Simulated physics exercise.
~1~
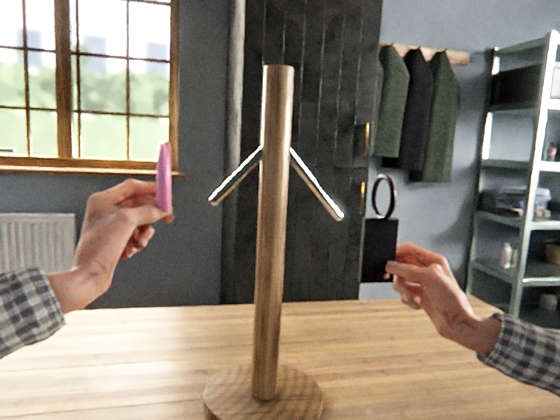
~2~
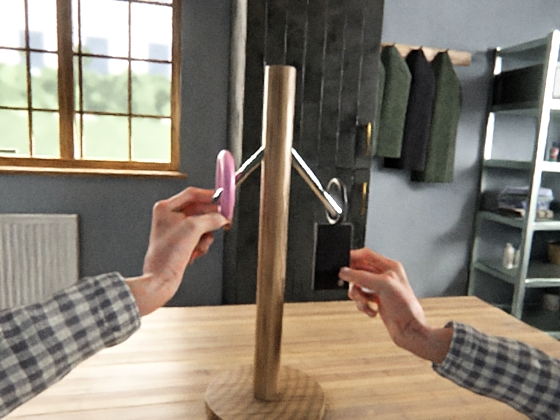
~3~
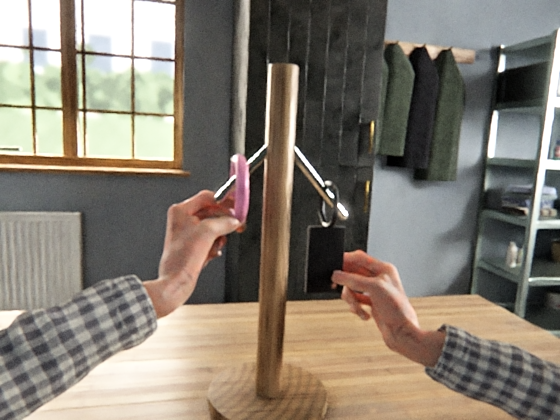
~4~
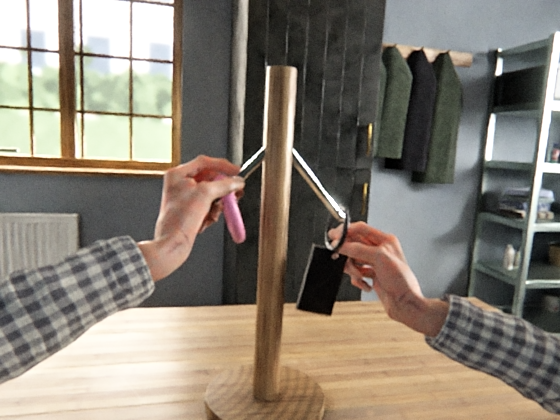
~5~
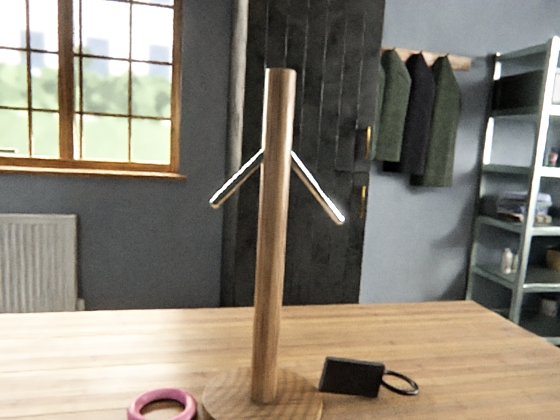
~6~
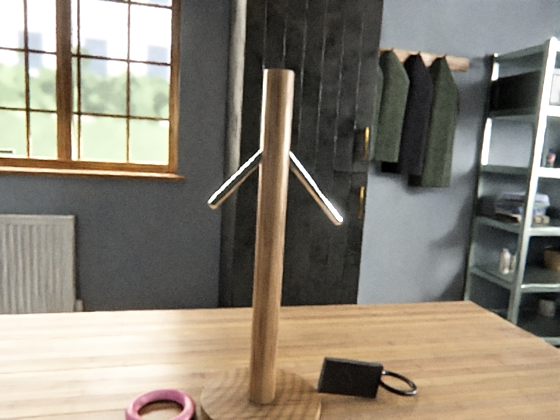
We see two hands bring a pink ring and a black tag with a loop to the downward-sloping pegs of a wooden stand, then let go, and both items slip off and end up lying on the table beside the base.
